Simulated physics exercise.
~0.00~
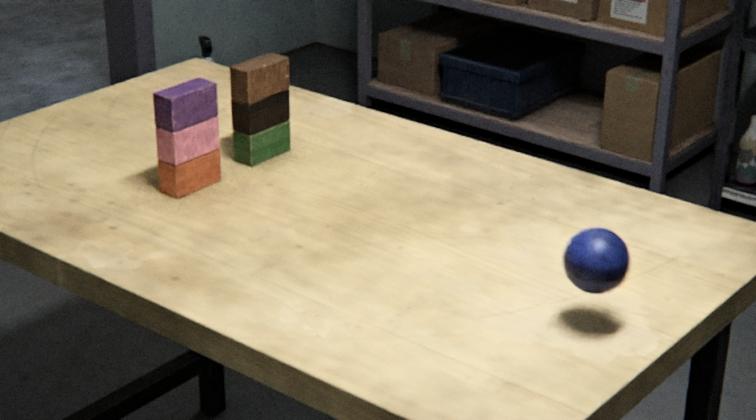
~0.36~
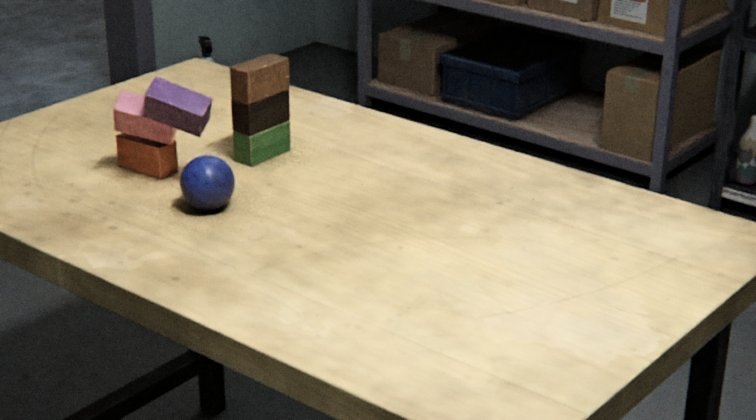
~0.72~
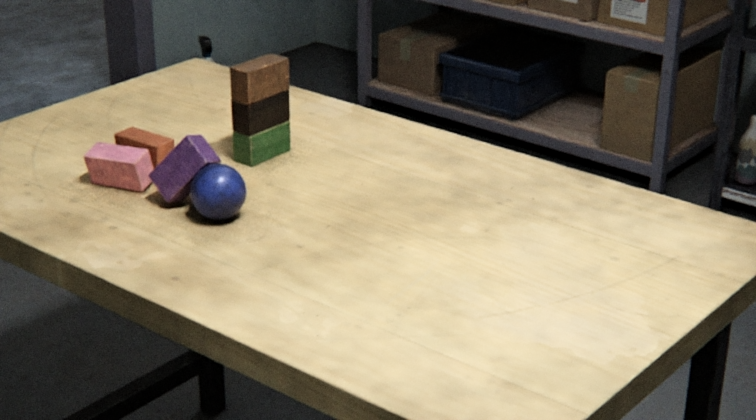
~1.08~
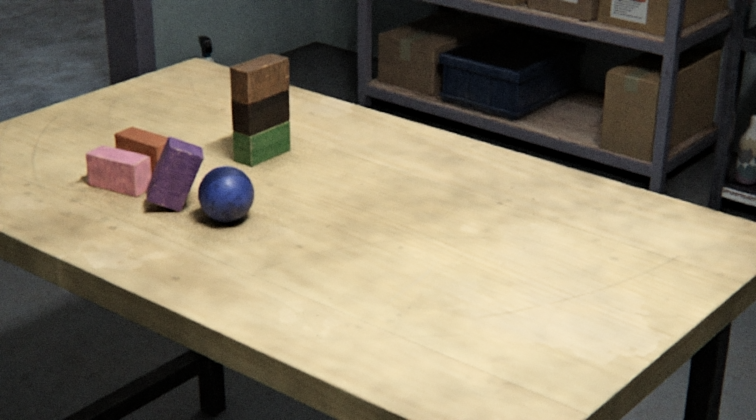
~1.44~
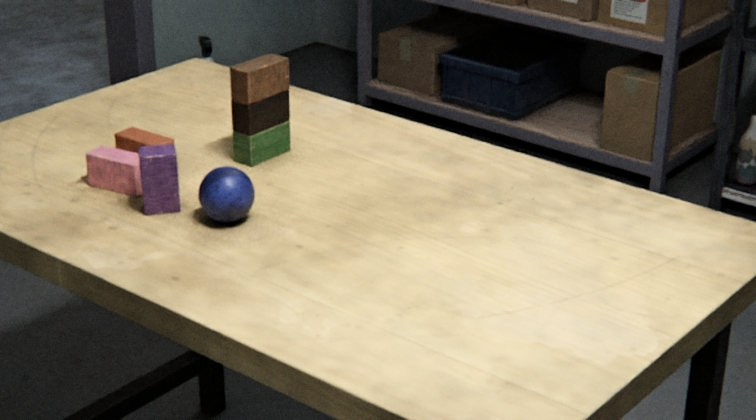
At the start, two stacks of three blocks stand toward the left of a wooden table, while a blue ball hangs in the air above the right side. The ball travels left to the nearer stack, whose purple and pink blocks tilt and come away from the orange block as it shifts left. The pink and purple blocks tumble down onto the table, and the ball edges slightly right. The purple block then turns beside the pink one. At the end, the ball sits near the scattered blocks, while the green, black and brown stack still stands upright.
